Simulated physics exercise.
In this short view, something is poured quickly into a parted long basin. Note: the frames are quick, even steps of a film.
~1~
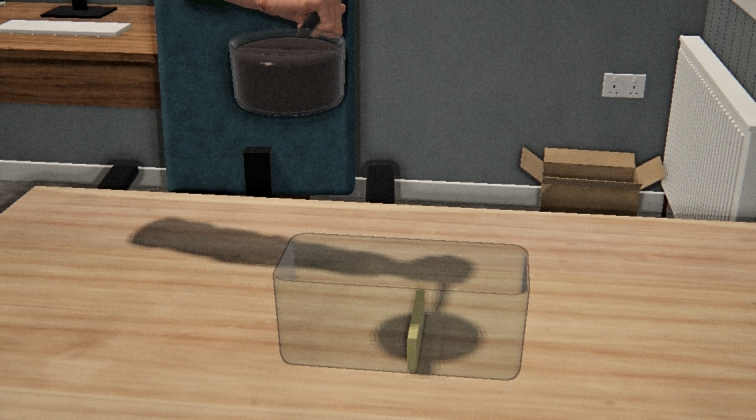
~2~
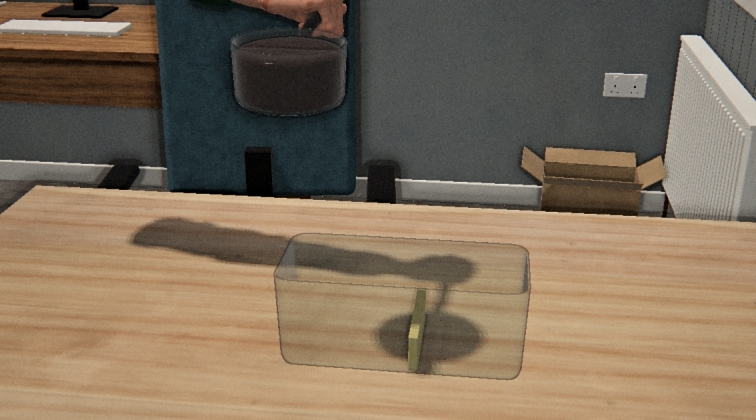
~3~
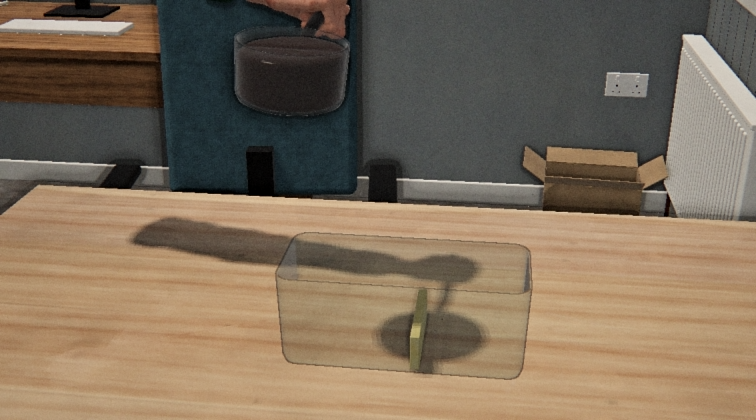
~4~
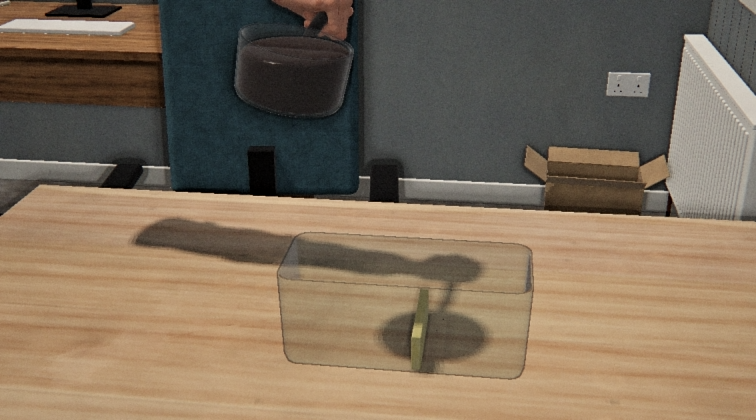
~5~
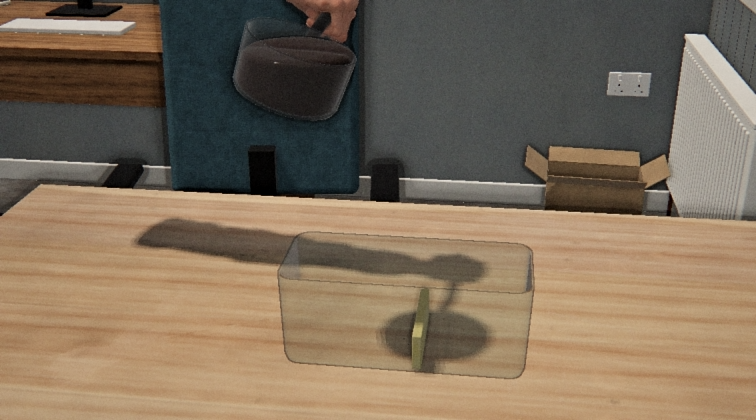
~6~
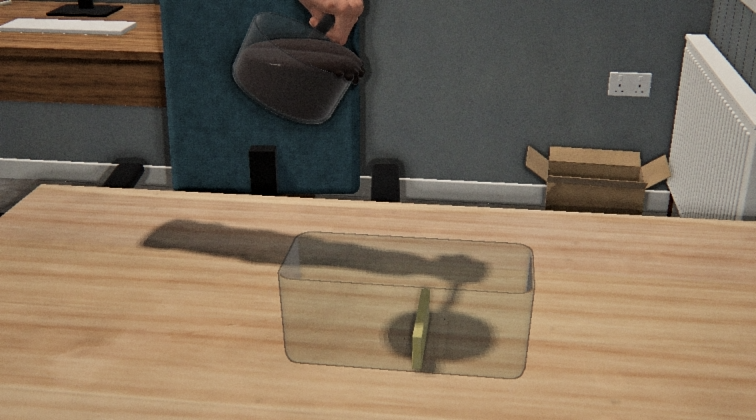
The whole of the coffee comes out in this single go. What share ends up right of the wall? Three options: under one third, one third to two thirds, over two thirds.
Answer: One third to two thirds.
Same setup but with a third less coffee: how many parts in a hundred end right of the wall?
Near 25 %.
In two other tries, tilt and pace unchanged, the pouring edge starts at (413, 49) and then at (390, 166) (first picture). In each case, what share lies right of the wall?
It works out to around 90 % and then around 70 %.
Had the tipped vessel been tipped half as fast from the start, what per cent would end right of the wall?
It comes to some 55 in a hundred.
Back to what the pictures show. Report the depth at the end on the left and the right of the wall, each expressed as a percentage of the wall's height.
I'd put the left at about 30 and the right at about 50.
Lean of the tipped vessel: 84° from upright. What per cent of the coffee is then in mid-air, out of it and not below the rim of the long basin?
I'd reckon some 50 per cent.
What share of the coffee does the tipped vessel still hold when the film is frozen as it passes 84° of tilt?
Roughly 35 %.
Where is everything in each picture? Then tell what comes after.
In the first frame, tilt 0°; pouring edge (343, 45); surface from (237, 48) to (342, 51); the long basin's rim runs from (283, 256) to (528, 271); the wall's top is at (417, 314).
In the second frame, tilt 1°; pouring edge (345, 46); surface from (238, 47) to (343, 51).
In the third frame, tilt 5°; pouring edge (348, 49); surface from (241, 46) to (347, 52).
In the fourth frame, tilt 11°; pouring edge (352, 55); surface from (244, 47) to (350, 53).
In the fifth frame, tilt 19°; pouring edge (354, 63); surface from (245, 47) to (355, 57); 1 per cent is over the edge.
In the sixth frame, tilt 29°; pouring edge (355, 73); surface from (243, 50) to (357, 64); 4 per cent is over the edge.
A moment on, the tilt is 84° and 36 per cent is still to pour, 5 is left of the wall and 7 right of it.
Next, the tilt is 98° and 8 per cent is still to pour, 23 is left of the wall and 52 right of it.
Then the tilt is 98° and 1 per cent is still to pour, 41 is left of the wall and 52 right of it.
Later the tilt is 98° and 0 per cent is still to pour, 45 is left of the wall and 53 right of it.
In the end 45 per cent lies left of the wall, 53 right of it and 2 outside.
